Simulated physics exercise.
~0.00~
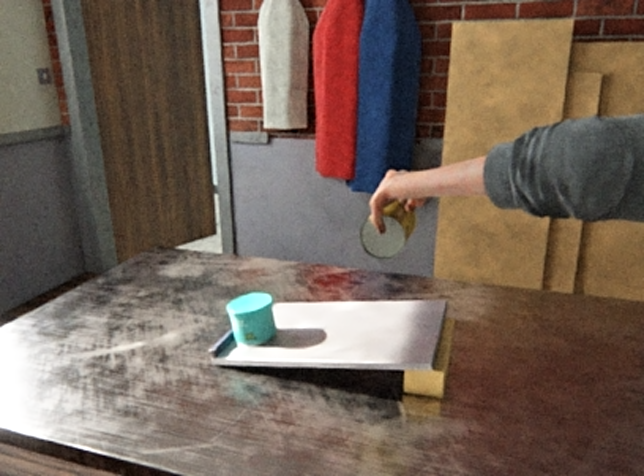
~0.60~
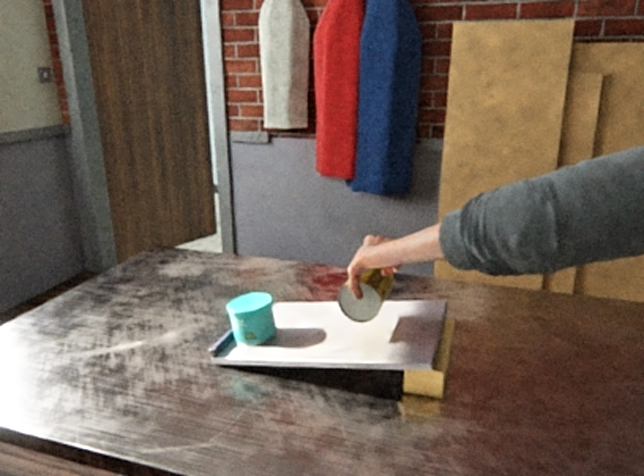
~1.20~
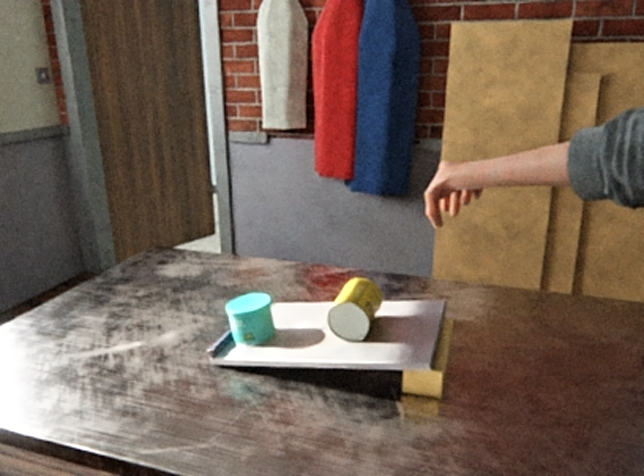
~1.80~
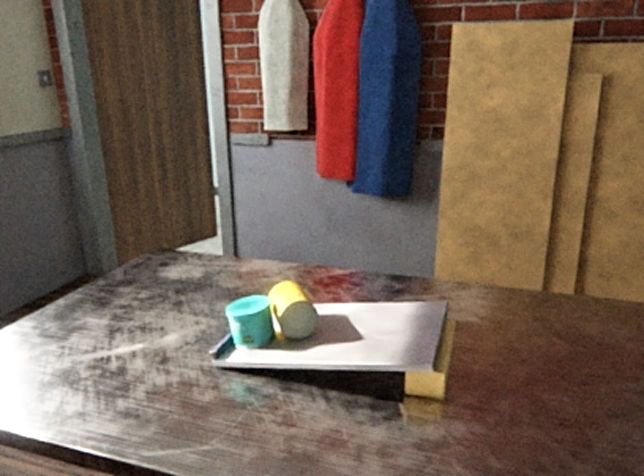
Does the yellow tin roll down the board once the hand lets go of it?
Yes, it rolls down the board to the left and ends up beside the turquoise tub.
